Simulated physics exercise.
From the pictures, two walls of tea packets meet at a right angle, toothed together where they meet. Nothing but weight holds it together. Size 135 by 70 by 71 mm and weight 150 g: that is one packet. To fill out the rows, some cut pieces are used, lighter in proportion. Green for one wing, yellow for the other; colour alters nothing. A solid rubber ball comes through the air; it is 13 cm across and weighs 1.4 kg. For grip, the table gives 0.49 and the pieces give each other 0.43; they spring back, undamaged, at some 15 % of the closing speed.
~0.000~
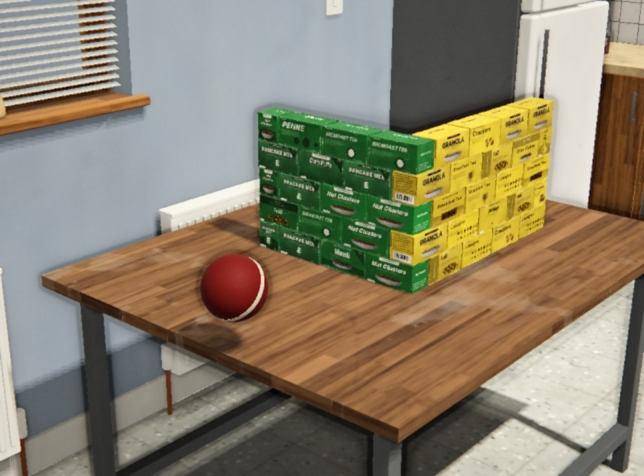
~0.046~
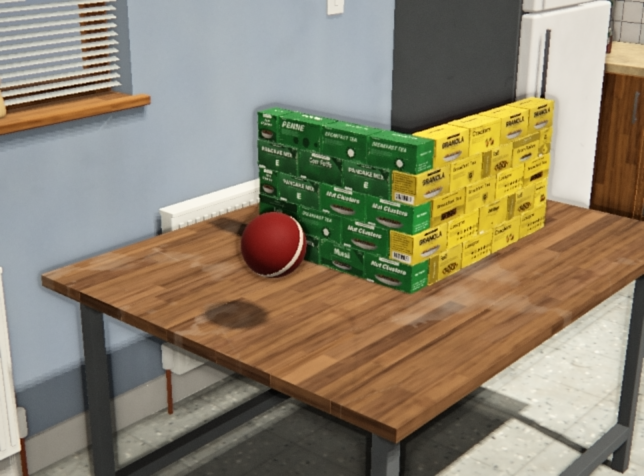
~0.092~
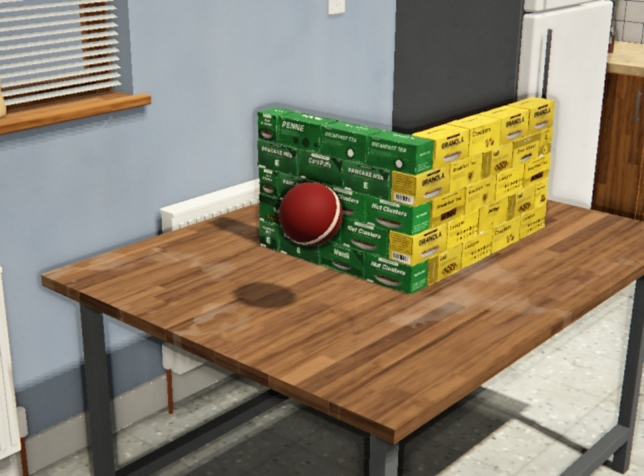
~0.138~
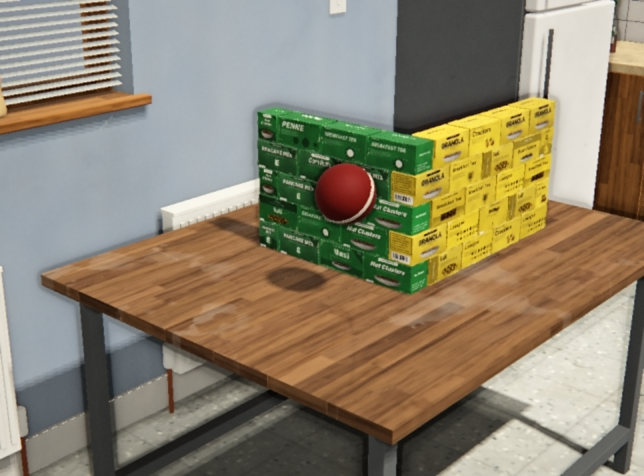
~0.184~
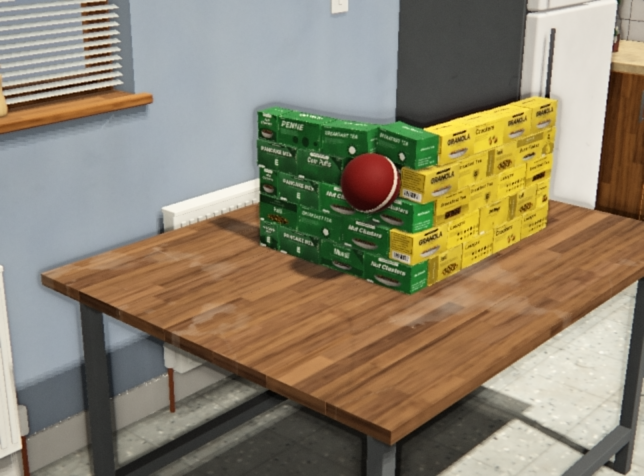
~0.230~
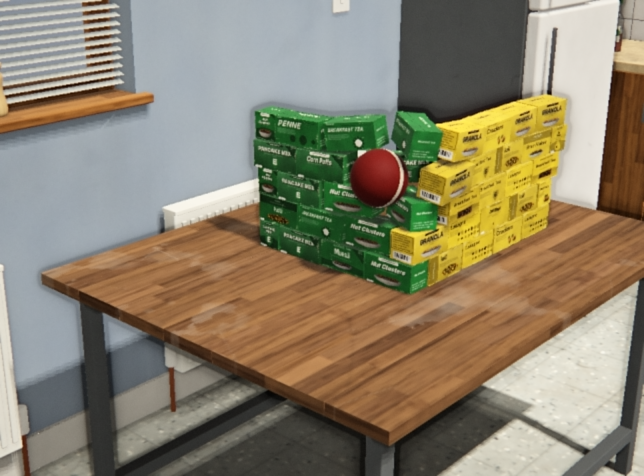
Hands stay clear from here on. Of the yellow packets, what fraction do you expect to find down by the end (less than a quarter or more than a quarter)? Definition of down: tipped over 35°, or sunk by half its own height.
Upwards of a quarter of them, I would say.
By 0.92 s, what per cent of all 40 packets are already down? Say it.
By that time it is 45 percent.
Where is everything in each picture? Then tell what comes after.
In the first picture (we follow the side turned to the camera; the camera moves round a little), ball (234, 288) 41 cm from contact, 2.9 m/s; top yellow packet (453, 149); top green packet (344, 145); no piece has moved.
In the second picture, ball (273, 245) 29 cm from contact, 2.7 m/s; top yellow packet (453, 149).
In the third picture, ball (311, 214) 17 cm from contact, 2.6 m/s; top yellow packet (453, 149).
In the fourth picture, ball (346, 194) 56 mm from contact, 2.5 m/s; top yellow packet (453, 149).
In the fifth picture, ball (371, 183) after contact, 1.0 m/s; top yellow packet (459, 146) displaced 17 mm; top green packet (344, 143) tipped 3°; 14 stirred so far.
In the sixth picture, ball (379, 178) after contact, 0.7 m/s; top yellow packet (472, 144) tipped 8°; top green packet (349, 137) tipped 9°; steepest lean 10°, the packet at (426, 146); 24 stirred so far.
Around 0.46 s, ball still moving; 2 of the 22 yellow packets down (5 of 40 in all colours); top yellow packet tipped 19°; top green packet tipped 73°, 57 mm lower.
Around 0.92 s, ball still moving; 11 of the 22 yellow packets down (18 of 40 in all colours); top yellow packet tipped 70°, 49 cm lower; top green packet upside down.
Finally (2.2 s), ball at rest; 11 of the 22 yellow packets down (18 of 40 in all colours); top yellow packet on its side; top green packet upside down. That is 50 per cent. Seen by the last camera, middles, top green packet near (422, 208).
